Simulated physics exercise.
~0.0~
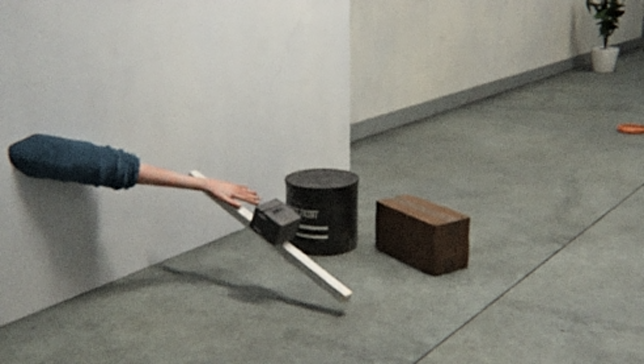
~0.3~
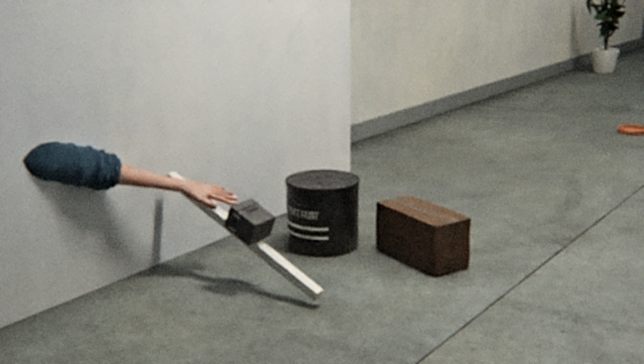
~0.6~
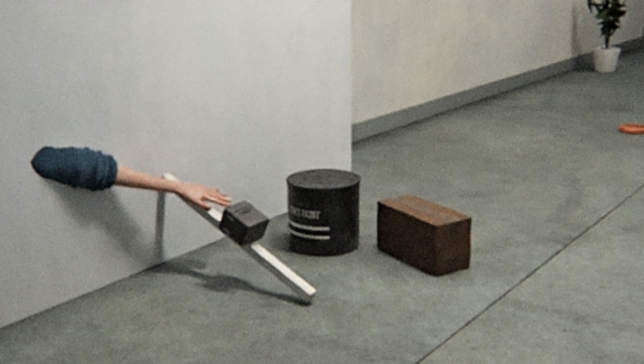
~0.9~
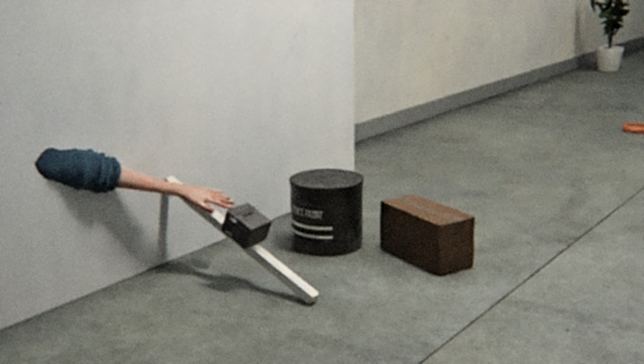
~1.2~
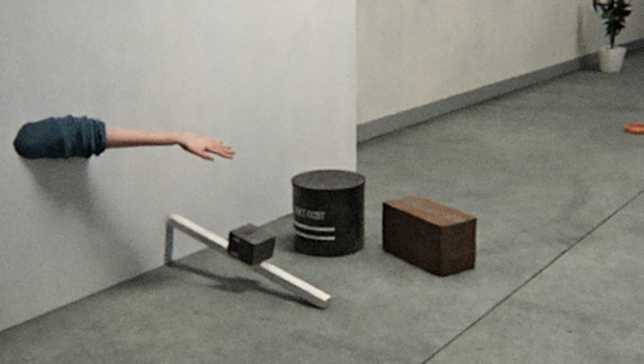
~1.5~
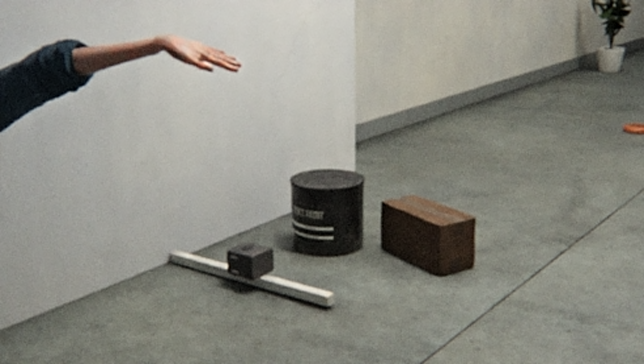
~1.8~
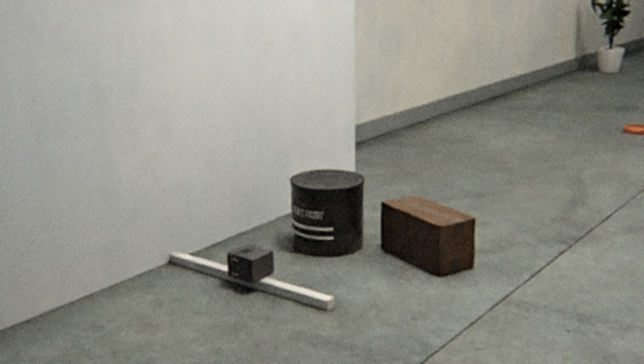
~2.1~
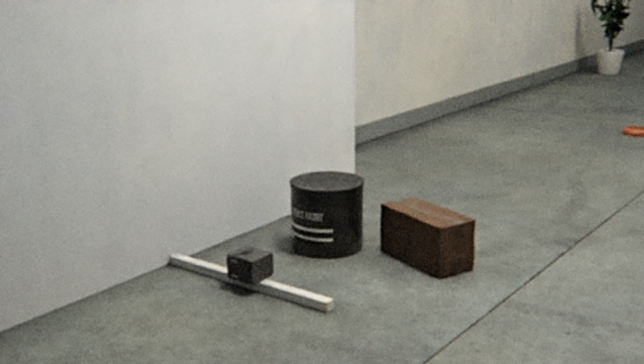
A bare arm in a dark blue sleeve reaches in from the left, holding a slanted white pole with a small dark block on it beside a pale wall. The slightly swaying view looks down on a grey floor, where a black pail and a brown box stand to the right and a potted plant sits far back. The hand moves the pole left toward the wall and holds it leaning there. Then the fingers let go and the arm draws back. The pole slides down with the block and lies still on the floor, while the pail and box stay put.
